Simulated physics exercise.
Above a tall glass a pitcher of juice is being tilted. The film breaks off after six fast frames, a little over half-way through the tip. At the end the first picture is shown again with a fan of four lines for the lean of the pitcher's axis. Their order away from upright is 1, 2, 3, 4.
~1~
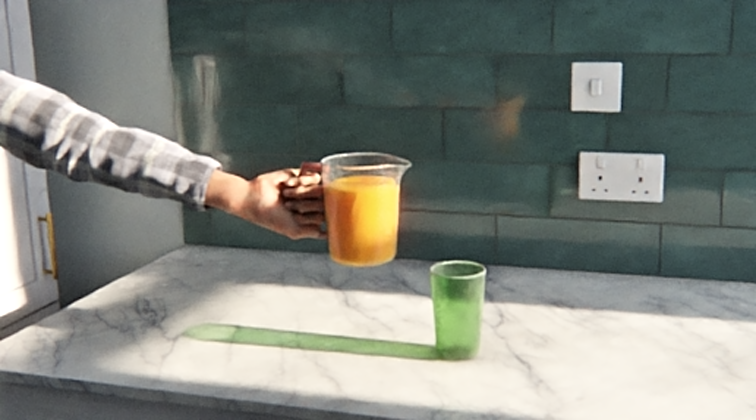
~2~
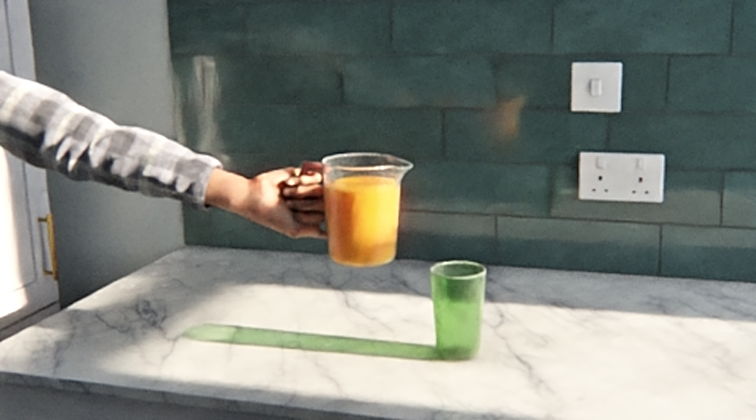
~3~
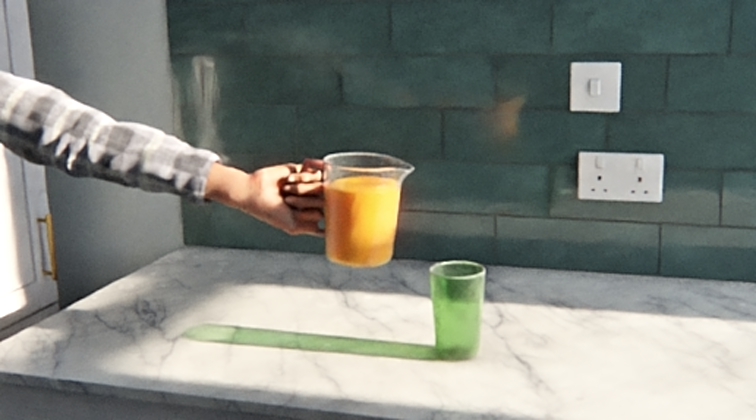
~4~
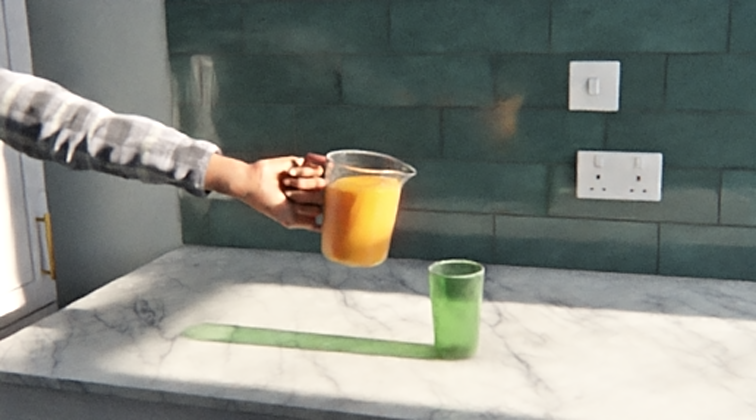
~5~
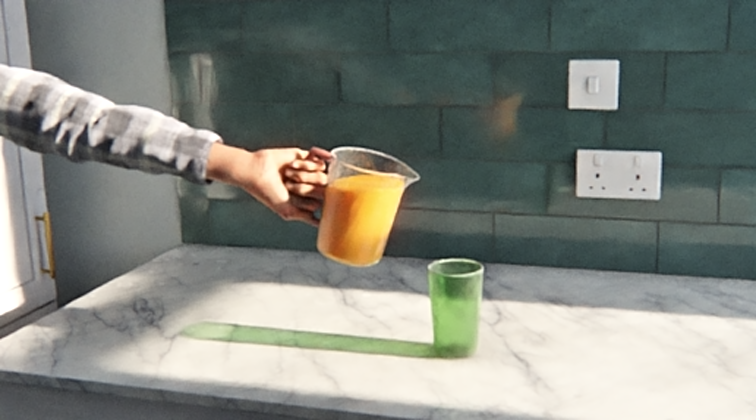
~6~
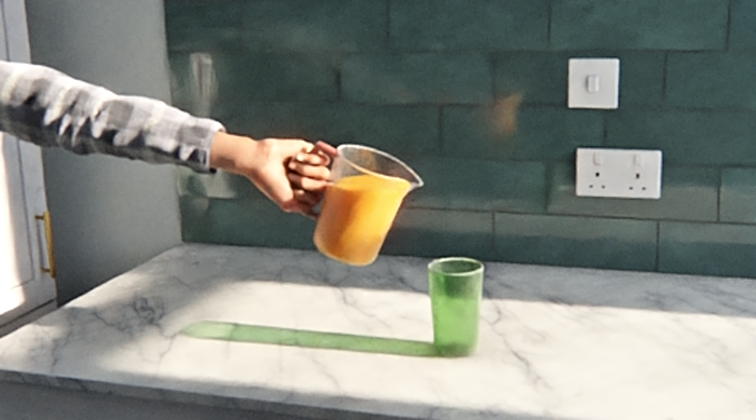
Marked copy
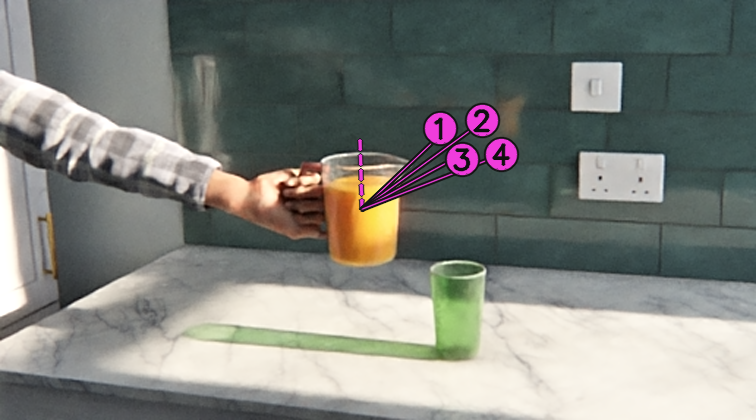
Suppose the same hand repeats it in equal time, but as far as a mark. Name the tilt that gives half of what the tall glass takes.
2.
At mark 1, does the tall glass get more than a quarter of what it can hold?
Yes, it does.
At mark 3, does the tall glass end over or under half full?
Over.
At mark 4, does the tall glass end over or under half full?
Over.
On the marked copy, 1 at (430, 144); 2 at (469, 131); 3 at (445, 163); 4 at (485, 160).
With 1, the tall glass ends with about 32 % of what it can hold.
With 2, the tall glass ends with about 48 % of what it can hold.
With 3, the tall glass ends with about 69 % of what it can hold.
With 4, the tall glass ends with about 88 % of what it can hold; 3 % of the juice is spilt.
